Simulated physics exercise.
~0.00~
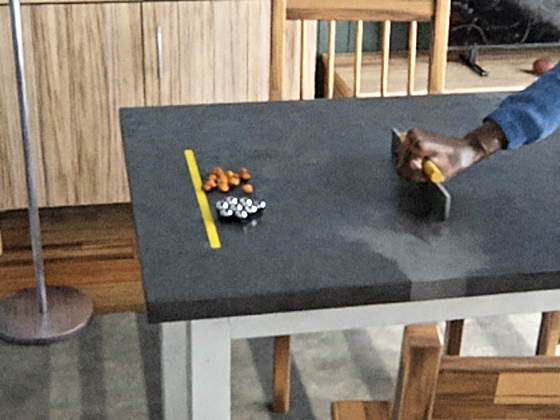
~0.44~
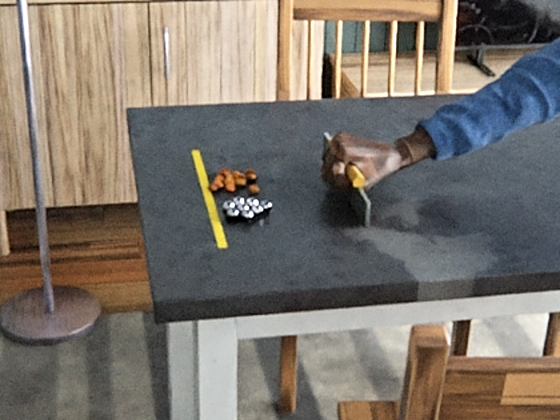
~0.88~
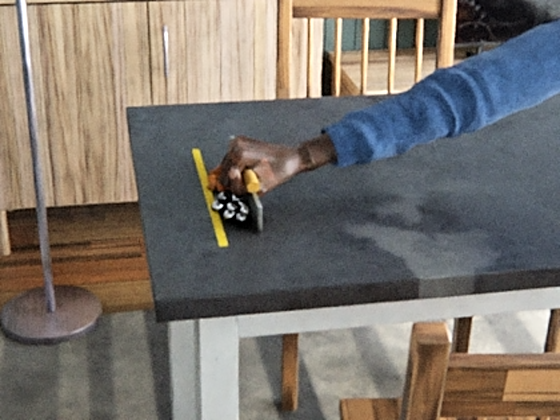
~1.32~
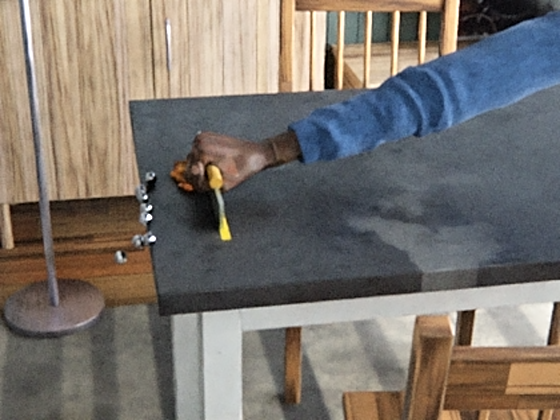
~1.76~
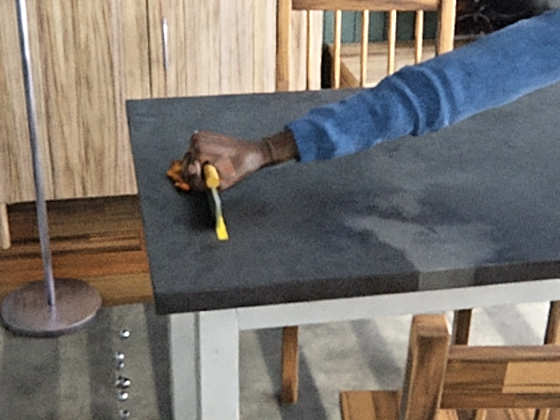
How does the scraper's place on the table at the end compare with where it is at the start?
At the start the scraper is well to the right of the two heaps, out on the open tabletop. By the end it is much farther left, stopped at the yellow tape near the table's left end.
